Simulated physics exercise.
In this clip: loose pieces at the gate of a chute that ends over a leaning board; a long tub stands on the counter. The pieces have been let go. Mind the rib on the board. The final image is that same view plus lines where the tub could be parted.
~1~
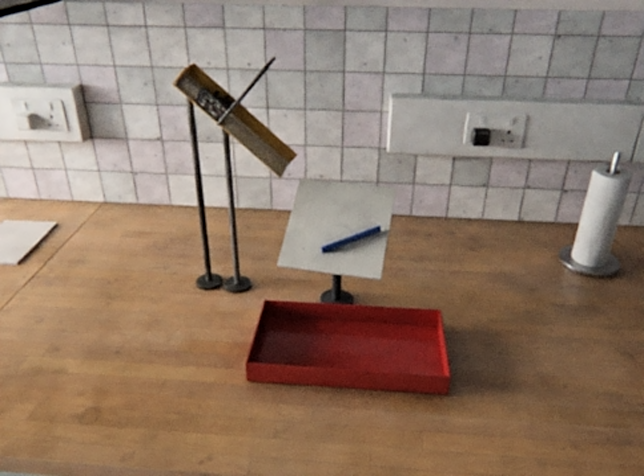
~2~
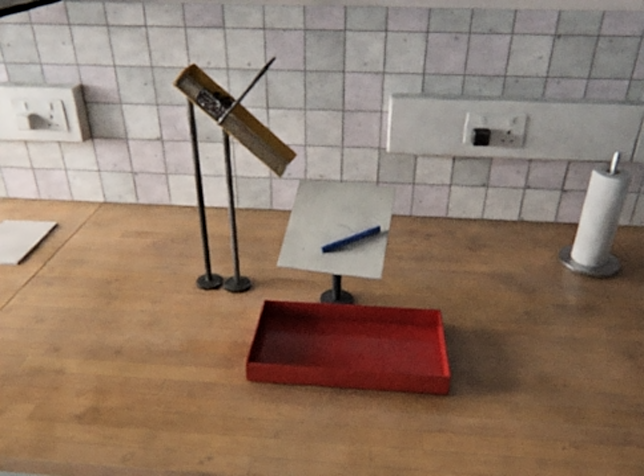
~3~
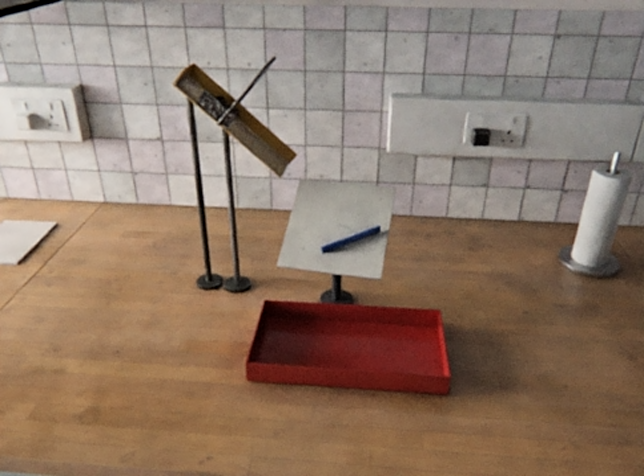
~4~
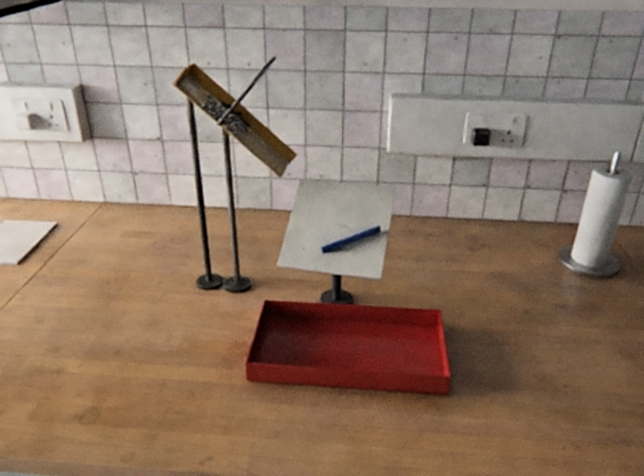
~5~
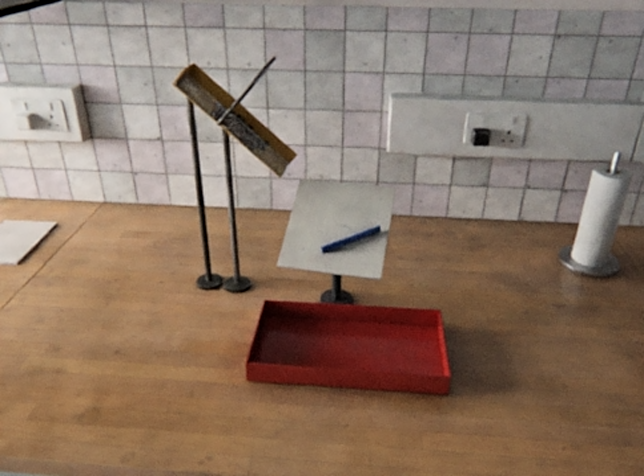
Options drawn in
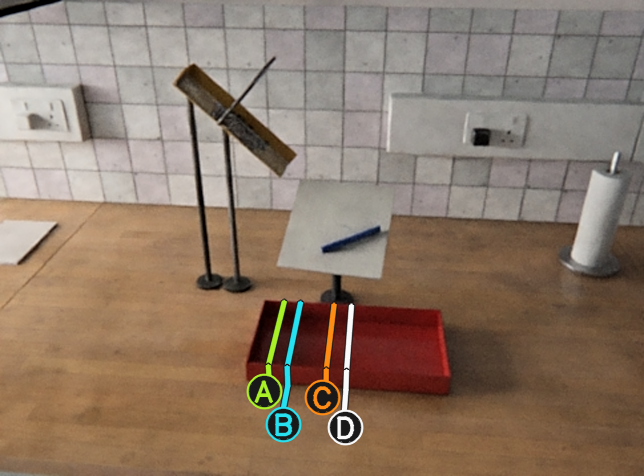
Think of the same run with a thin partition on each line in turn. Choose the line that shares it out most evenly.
I would pick line B.
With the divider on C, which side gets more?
More lands on the left.
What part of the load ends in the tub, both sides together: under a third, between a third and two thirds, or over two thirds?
About that: Between a third and two thirds.
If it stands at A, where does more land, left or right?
The right side.
On the marked copy, line A crosses the front rim at (268, 364); line B crosses the front rim at (287, 366); line C crosses the front rim at (326, 368); line D crosses the front rim at (346, 370).
Choosing A, of what is caught, about a tenth on the left of the divider, the larger part on the right.
Choosing B, of what is caught, roughly two thirds on the left of the divider, roughly a third on the right.
Choosing C, of what is caught, almost all on the left of the divider, about a tenth on the right.
Choosing D, of what is caught, almost all on the left of the divider, about a tenth on the right.
